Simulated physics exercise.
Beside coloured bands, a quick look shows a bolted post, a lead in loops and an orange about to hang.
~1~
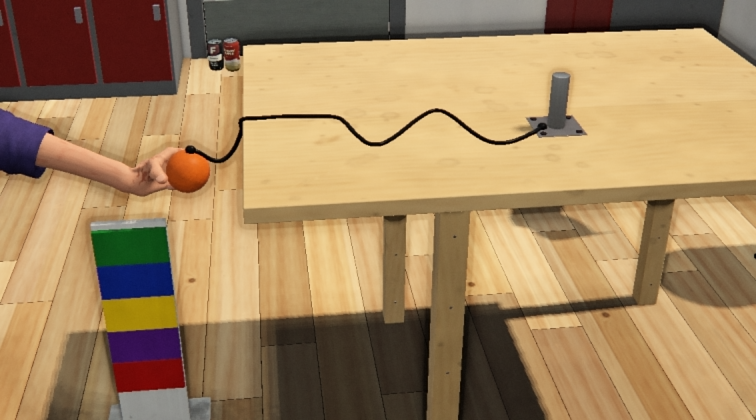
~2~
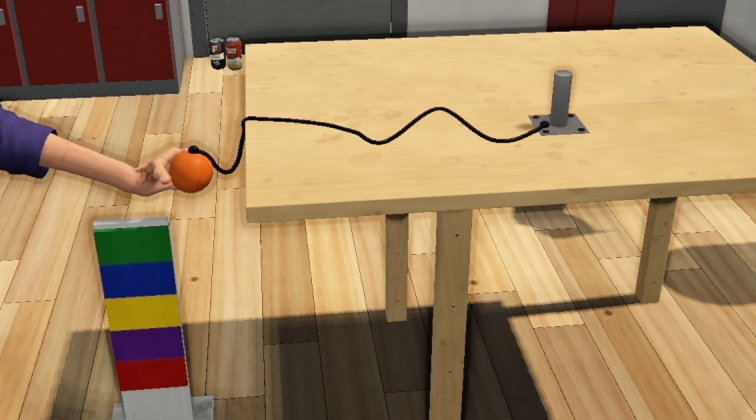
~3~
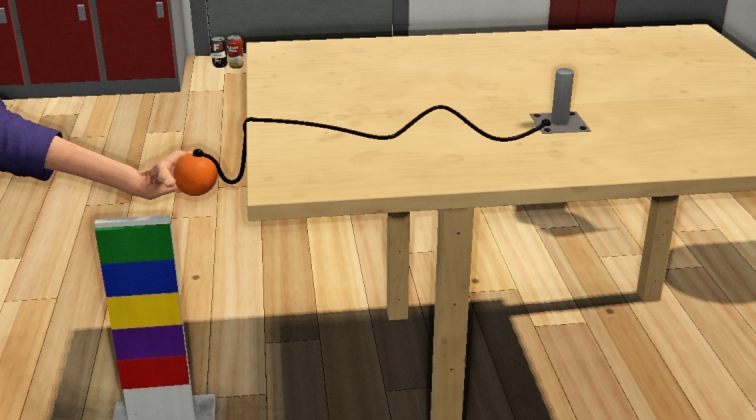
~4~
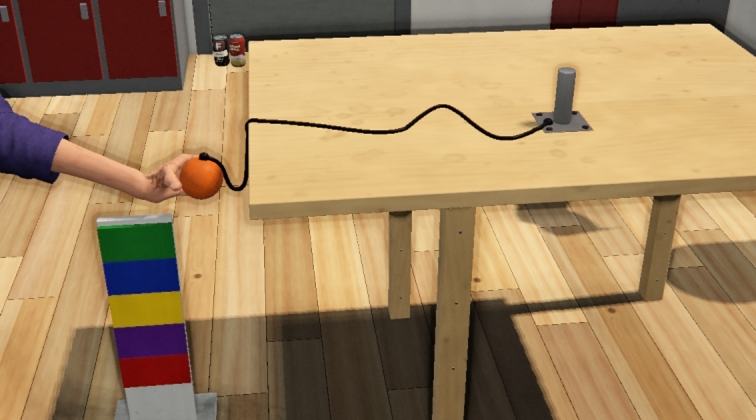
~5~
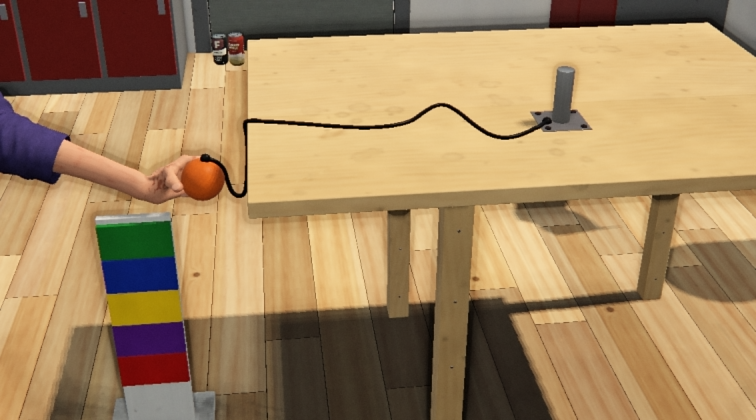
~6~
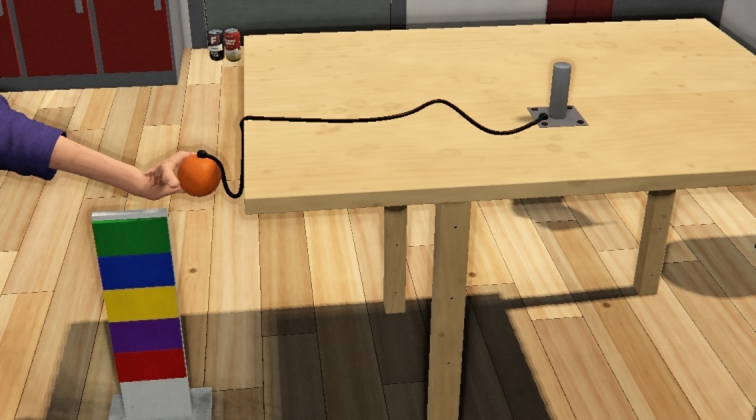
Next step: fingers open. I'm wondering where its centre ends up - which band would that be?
That would be the purple band.
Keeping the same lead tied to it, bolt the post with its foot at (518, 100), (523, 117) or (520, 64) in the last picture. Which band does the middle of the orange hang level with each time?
Taking each post in turn, it's red, then red, then purple.
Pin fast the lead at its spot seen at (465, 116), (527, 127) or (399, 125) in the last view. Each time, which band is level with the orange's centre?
In sequence it's yellow, then purple, and lastly blue.
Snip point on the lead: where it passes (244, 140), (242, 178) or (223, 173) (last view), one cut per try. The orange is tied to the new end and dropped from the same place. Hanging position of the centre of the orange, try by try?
Going through them in turn gives (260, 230), (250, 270) and finally (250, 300).
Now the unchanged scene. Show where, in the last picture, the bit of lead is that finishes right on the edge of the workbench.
That spot is around (324, 121).
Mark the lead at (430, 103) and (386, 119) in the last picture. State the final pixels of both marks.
At (368, 119), then (306, 120).
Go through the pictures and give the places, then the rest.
Orange (188, 171); green (130, 248); blue (135, 282); yellow (140, 315); purple (145, 346); red (149, 376), in the first frame.
Orange (191, 171); lead through (514, 140) (452, 114) (399, 134) (329, 126) (245, 130), in the second frame.
Orange (196, 174), in the third frame.
Orange (202, 178); lead through (517, 137) (456, 111) (400, 131) (307, 125) (247, 157), in the fourth frame.
Orange (203, 179), in the fifth frame.
Orange (199, 175); lead through (512, 132) (451, 105) (379, 119) (283, 120) (243, 172), in the sixth frame.
Early on, orange near (222, 328); level with purple.
Midway, orange near (292, 336); level with purple.
Near the end, orange near (240, 340); level with purple.
Finally, orange near (262, 341); level with purple. At purple.
